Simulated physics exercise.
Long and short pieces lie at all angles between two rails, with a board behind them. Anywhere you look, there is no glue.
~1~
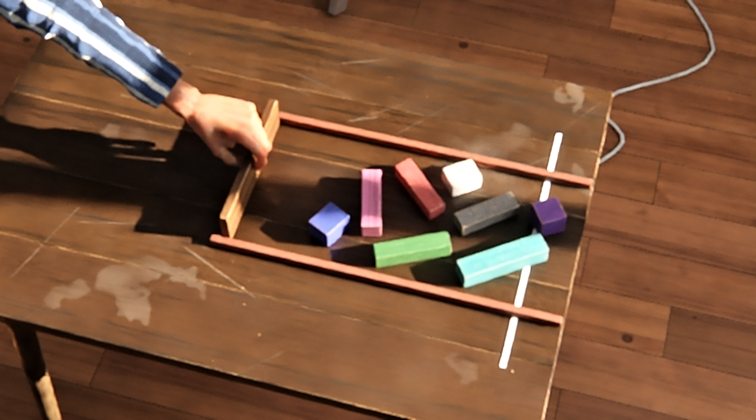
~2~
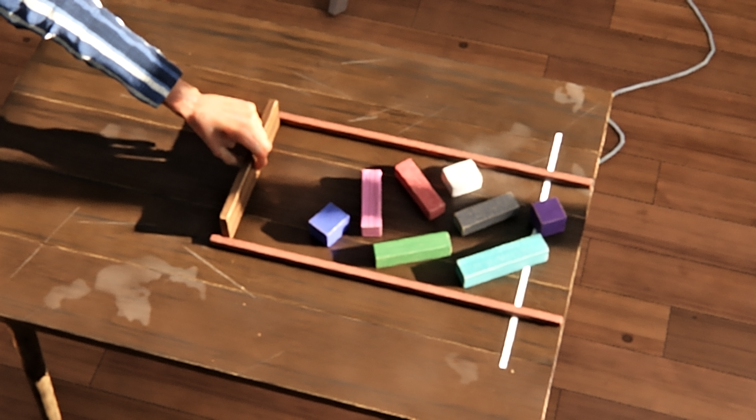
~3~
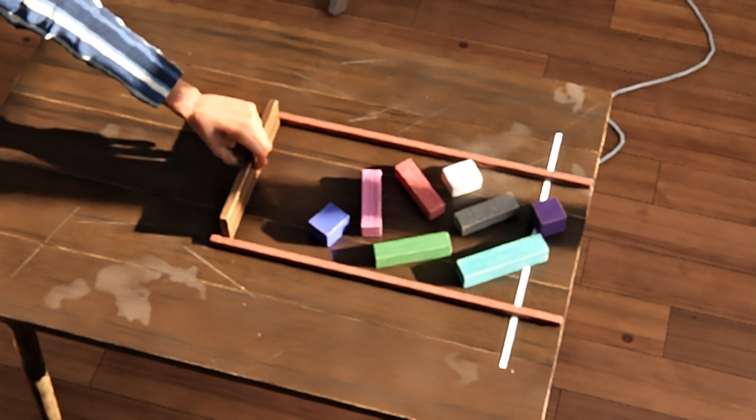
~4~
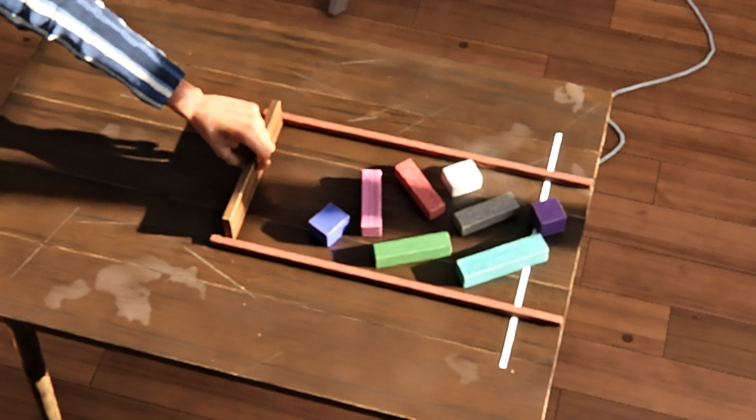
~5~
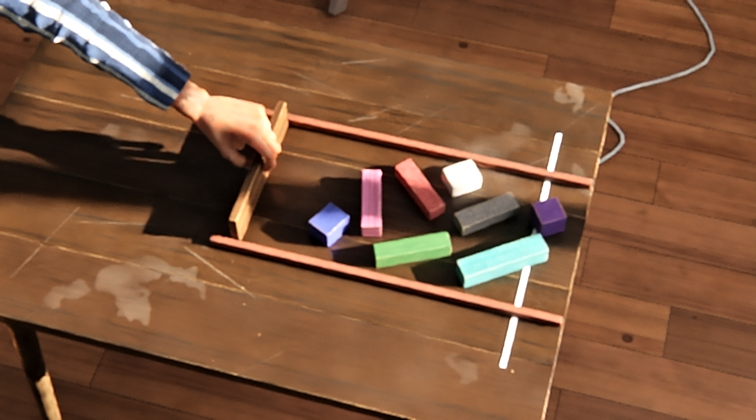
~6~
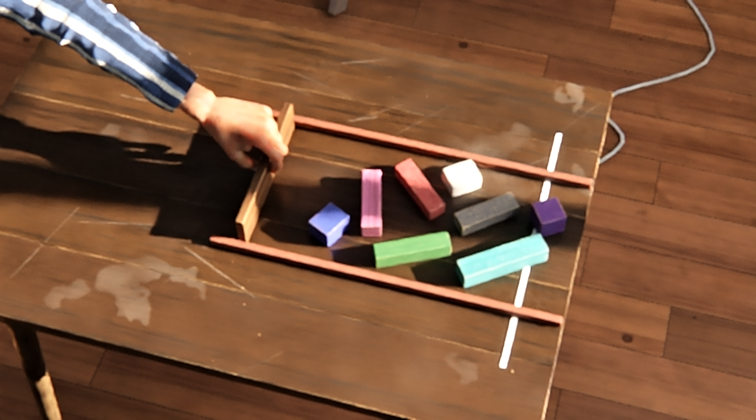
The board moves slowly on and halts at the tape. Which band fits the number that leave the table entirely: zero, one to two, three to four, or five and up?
I expect three or else four of them will drop off.
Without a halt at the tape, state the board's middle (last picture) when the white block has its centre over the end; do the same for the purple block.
(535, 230) and (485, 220), more or less.
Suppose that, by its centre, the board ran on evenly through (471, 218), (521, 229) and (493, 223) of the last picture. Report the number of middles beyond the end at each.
Per position: 0 / 3 / 1.
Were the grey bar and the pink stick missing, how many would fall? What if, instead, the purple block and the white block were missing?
That makes 1 fallen, then 2 fallen in the other try.
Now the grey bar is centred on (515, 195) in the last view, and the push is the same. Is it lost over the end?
From that start it falls away.
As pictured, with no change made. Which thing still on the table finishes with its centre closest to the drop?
Answer: The white block.
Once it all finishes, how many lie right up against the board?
The number is 4.
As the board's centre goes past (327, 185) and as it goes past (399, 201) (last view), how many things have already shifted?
So far 1, and 4 at the second.
Early on, none off yet; purple block at rest near (548, 217); turquoise bar at rest near (502, 261); grey bar at rest near (487, 214).
Finally, the number that fall off is three or four; lost, grey bar, turquoise bar and purple block.
